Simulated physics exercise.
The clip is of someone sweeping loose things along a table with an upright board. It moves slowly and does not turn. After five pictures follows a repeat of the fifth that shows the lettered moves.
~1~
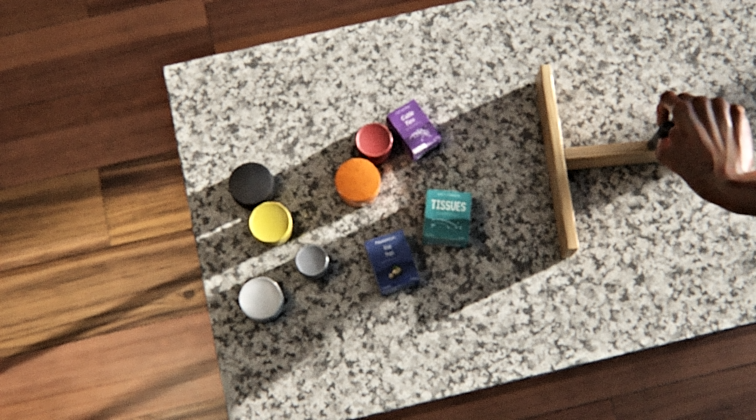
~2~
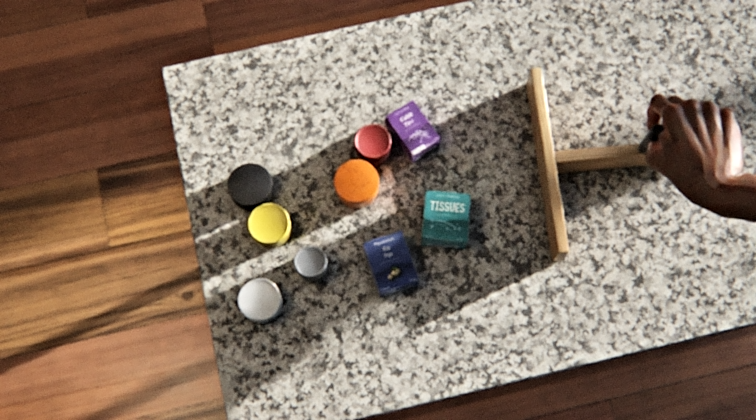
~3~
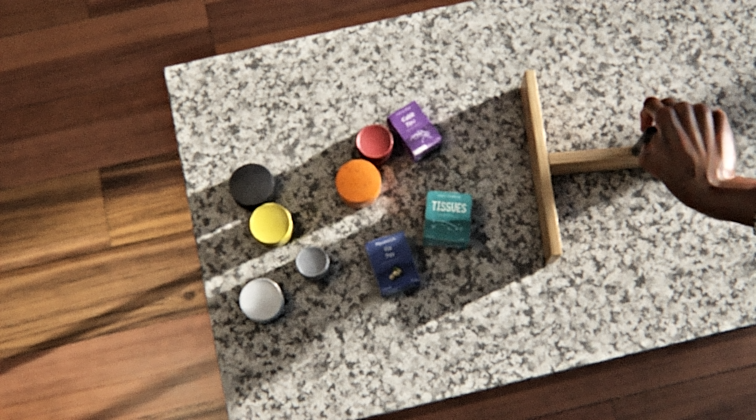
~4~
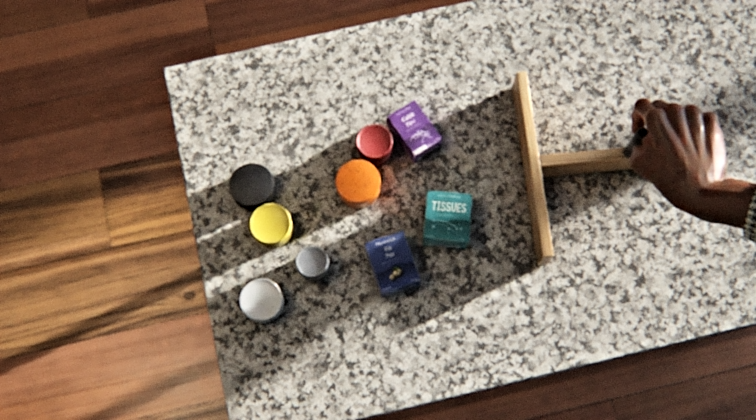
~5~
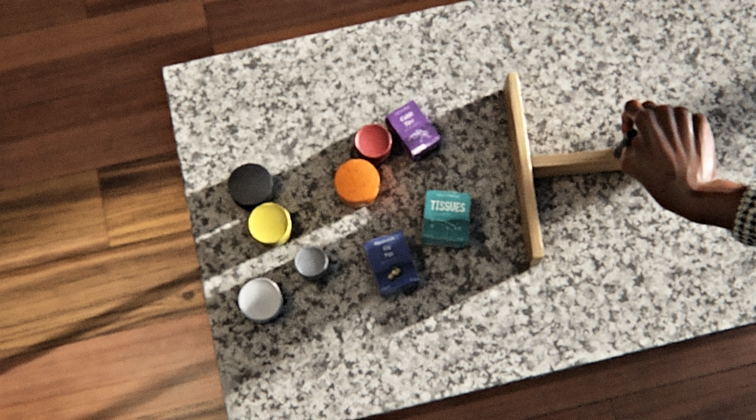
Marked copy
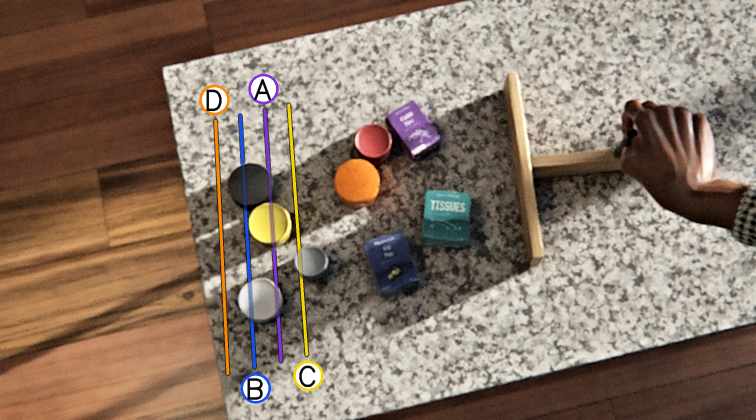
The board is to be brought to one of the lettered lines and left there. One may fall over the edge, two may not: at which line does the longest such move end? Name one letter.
At A, and not beyond.
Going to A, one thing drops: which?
The white tub.
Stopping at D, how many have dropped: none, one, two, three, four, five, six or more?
By then, six or more.
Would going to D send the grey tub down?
By then, yes.
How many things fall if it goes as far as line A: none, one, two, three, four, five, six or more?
By then, one.
On the copy, A at (273, 231); B at (247, 237); C at (297, 225); D at (221, 242).
On A. First, board (435, 183); purple box (400, 127); blue packet (374, 273).
Then, board (343, 204); grey tub (281, 268); red tub (281, 154).
Finally, board (273, 220); white tub over the edge; grey tub (211, 275); one fallen.
By contrast, B drops four; C is within the limit but short; D drops seven.
